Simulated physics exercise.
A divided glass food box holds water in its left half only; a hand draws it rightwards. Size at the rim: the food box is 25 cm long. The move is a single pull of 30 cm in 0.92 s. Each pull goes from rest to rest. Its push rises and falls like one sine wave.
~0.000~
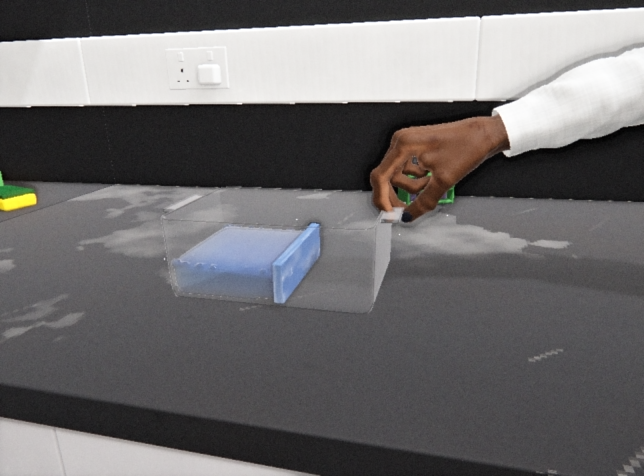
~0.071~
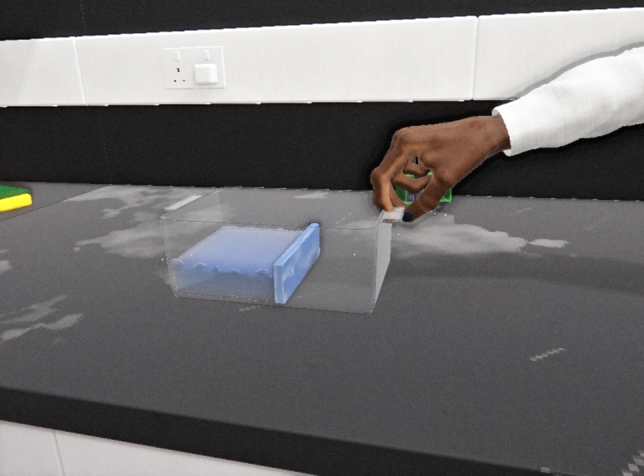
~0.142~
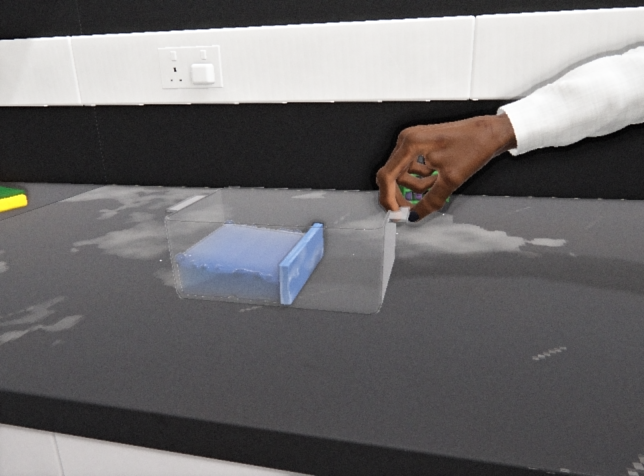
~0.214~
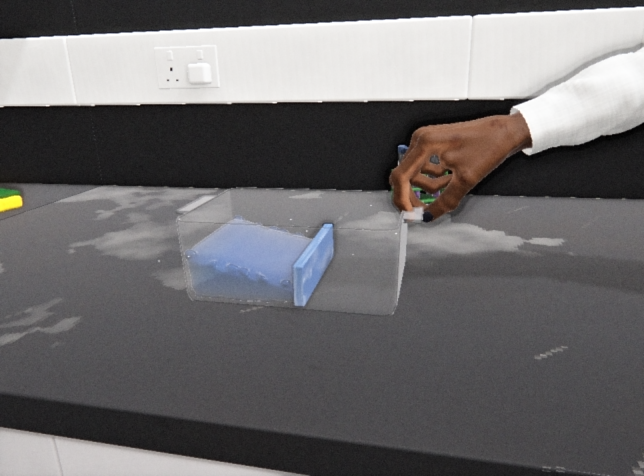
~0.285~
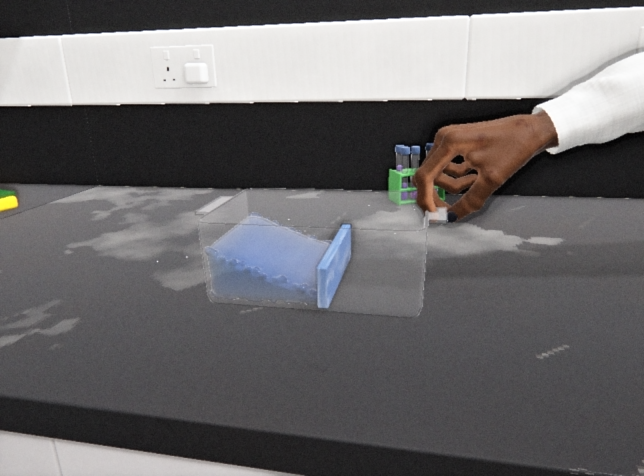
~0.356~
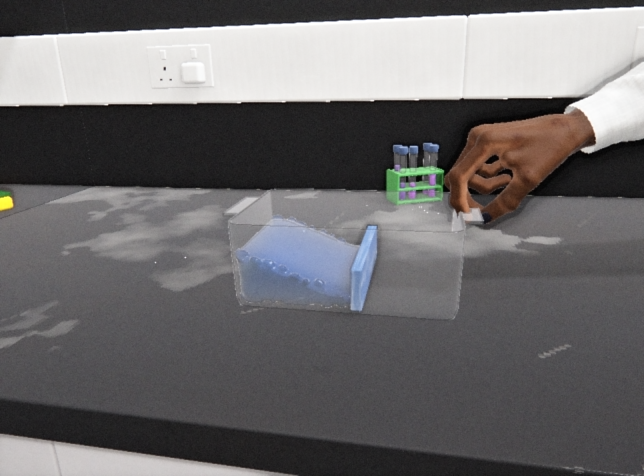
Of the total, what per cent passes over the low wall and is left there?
Around 12 per cent is left on the other side.
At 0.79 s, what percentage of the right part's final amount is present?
90 per cent, roughly.
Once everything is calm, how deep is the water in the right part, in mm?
The liquid ends up something like 6 mm deep.
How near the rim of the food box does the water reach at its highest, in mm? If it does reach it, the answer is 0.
Around 35 mm at the peak.
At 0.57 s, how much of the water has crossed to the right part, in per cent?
Roughly 2 percent.
Then, 0.57 s in, it has gone 22 cm; 2 per cent is on the right side and 0 is out of the food box.
Then, 0.79 s in, it has gone 29 cm; 11 per cent is on the right side and 0 is out of the food box.
Then, 1.00 s in, it has gone 30 cm; 11 per cent is on the right side and 0 is out of the food box.
Then, 1.22 s in, it has gone 30 cm; 11 per cent is on the right side and 0 is out of the food box.
Finally, 12 per cent is on the right side and 0 is out of the food box.
